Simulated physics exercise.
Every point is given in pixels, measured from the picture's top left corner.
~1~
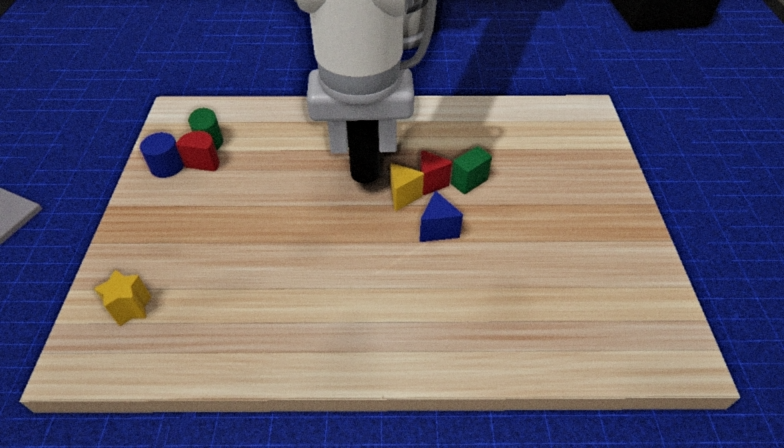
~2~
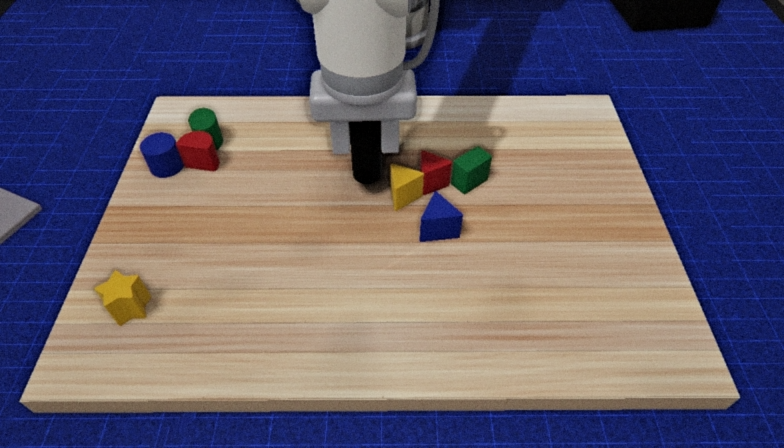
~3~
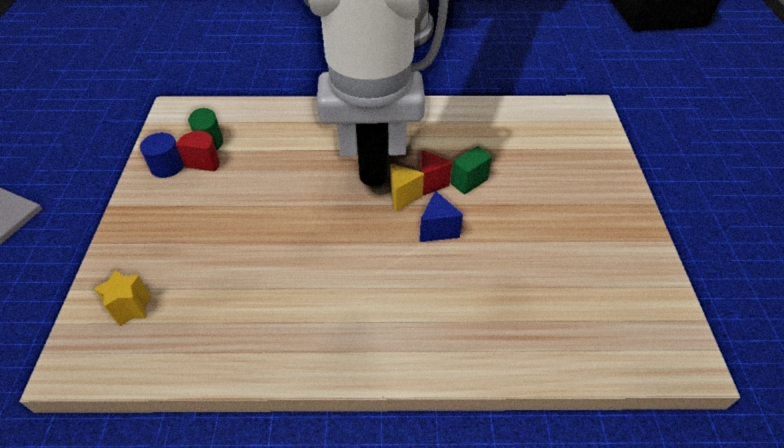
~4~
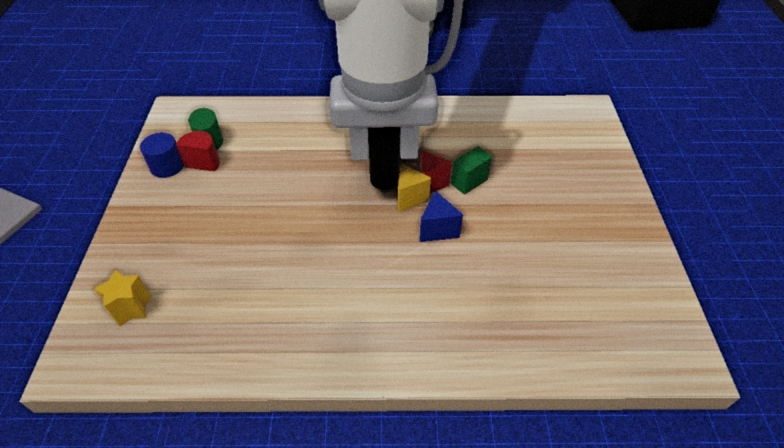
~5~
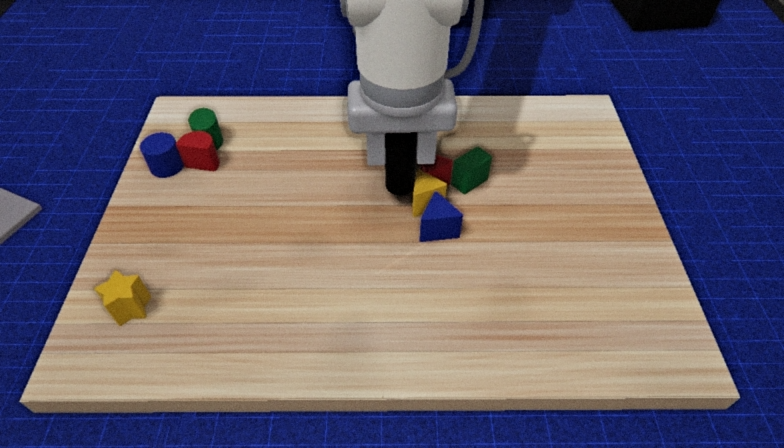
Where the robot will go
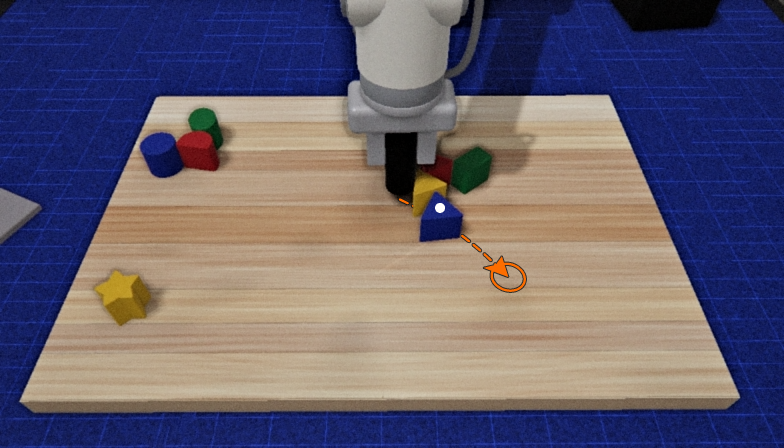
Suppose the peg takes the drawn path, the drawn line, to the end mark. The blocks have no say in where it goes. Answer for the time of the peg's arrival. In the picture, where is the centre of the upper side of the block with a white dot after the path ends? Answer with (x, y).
It should be at (533, 279) by then.
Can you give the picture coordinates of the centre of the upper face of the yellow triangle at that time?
My estimate: (477, 195).
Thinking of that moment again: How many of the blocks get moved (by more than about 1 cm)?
The result: Two blocks.
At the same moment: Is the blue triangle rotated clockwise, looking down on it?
Yes, it checks out.
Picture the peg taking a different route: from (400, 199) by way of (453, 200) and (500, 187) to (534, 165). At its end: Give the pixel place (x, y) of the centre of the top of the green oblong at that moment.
The centre of its top will be at (498, 138).
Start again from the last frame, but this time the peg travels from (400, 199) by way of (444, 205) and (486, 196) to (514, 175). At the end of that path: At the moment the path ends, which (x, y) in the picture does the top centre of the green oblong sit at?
Its top middle is near (486, 143).
Drawn move, from (400, 199) via (456, 231), ending at (508, 277); the dot is on the blue triangle.
What follows on the original path. One third of the way, peg at (439, 205); yellow triangle at (466, 191); blue triangle at (457, 216), turned 55° clockwise.
Two thirds of the way, peg at (477, 231); yellow triangle at (477, 195), turned 50° anticlockwise; blue triangle at (494, 245), turned 60° clockwise.
At the end, peg at (512, 263); yellow triangle at (477, 195), turned 50° anticlockwise; red triangle still; blue triangle at (533, 279), turned 55° clockwise.
